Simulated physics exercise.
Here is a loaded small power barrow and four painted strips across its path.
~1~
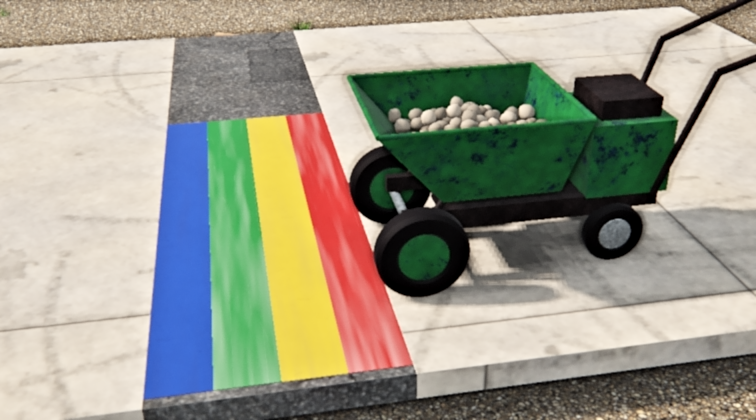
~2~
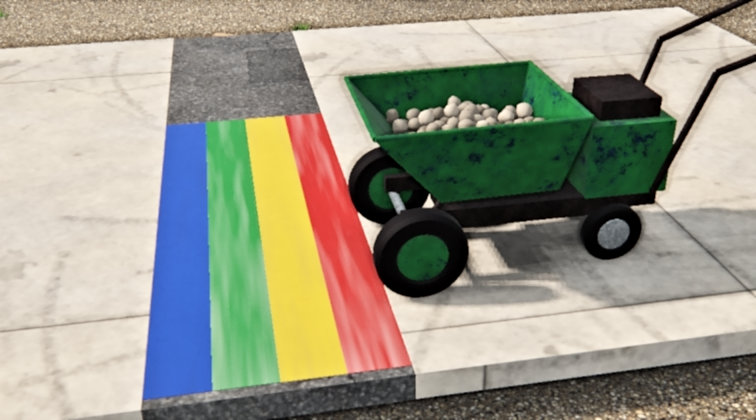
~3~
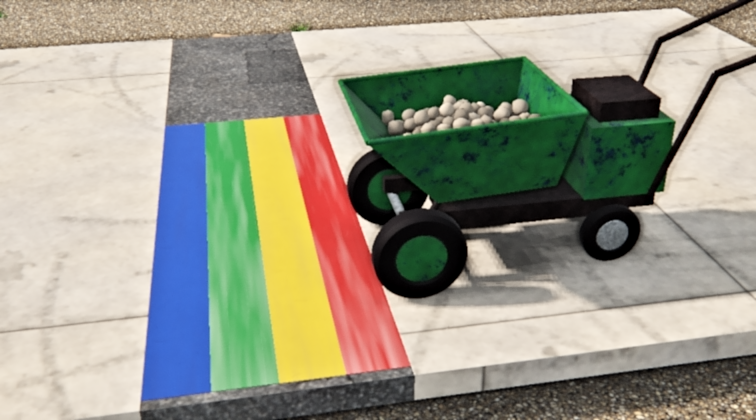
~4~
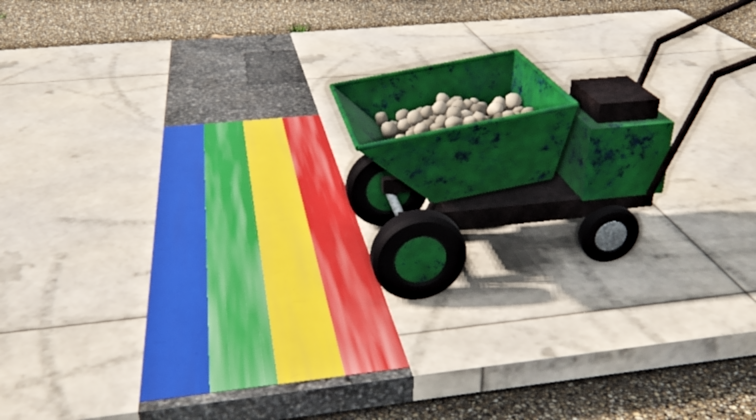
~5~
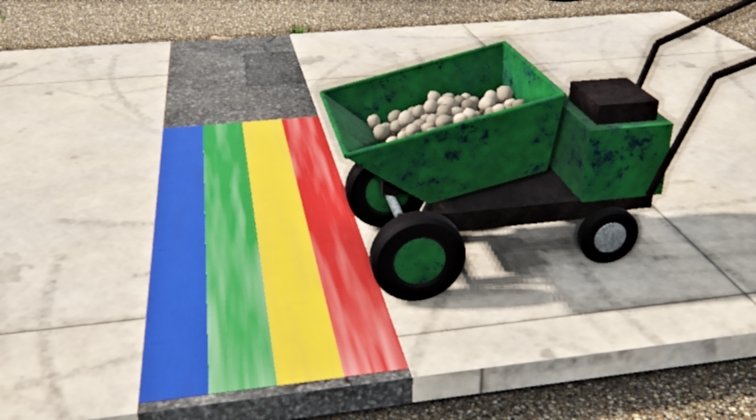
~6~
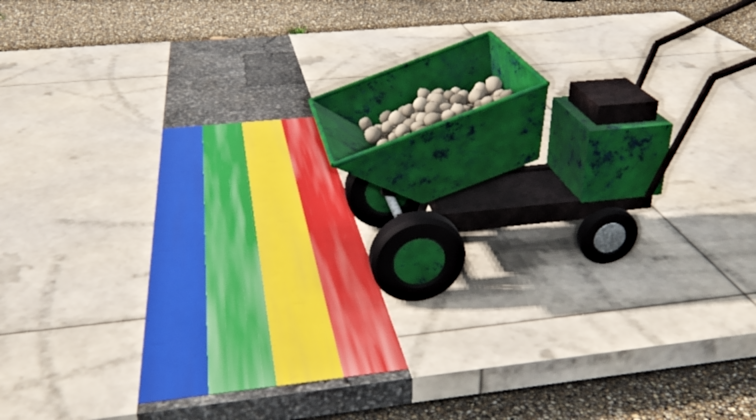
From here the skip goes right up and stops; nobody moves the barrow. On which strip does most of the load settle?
The green one gets the largest share.
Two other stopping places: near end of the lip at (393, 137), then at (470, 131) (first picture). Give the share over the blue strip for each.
About 20 and 10 per cent.
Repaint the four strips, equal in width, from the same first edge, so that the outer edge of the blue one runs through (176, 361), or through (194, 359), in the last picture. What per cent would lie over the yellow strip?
About 0 and 0 per cent.
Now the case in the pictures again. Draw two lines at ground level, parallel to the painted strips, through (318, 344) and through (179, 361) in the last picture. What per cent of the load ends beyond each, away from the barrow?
The first gives 90 %, the second 30 %.
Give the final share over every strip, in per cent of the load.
Red strip near 0; yellow strip near 10; green strip near 40; blue strip near 30.
Soon after the last picture, skip tipped steeply; all in the skip.
A little later, skip tipped right over; most in the skip; a stray few over the yellow strip; about a quarter over the green strip; a stray few over the blue strip; a stray few falling.
Later still, skip tipped right over; a small part in the skip; a small part over the yellow strip; about a third over the green strip; about a quarter over the blue strip; a small part off the paint.
At rest, skip tipped right over; a small part in the skip; none over the red strip; a small part over the yellow strip; about a third over the green strip; about a quarter over the blue strip; a small part off the paint.
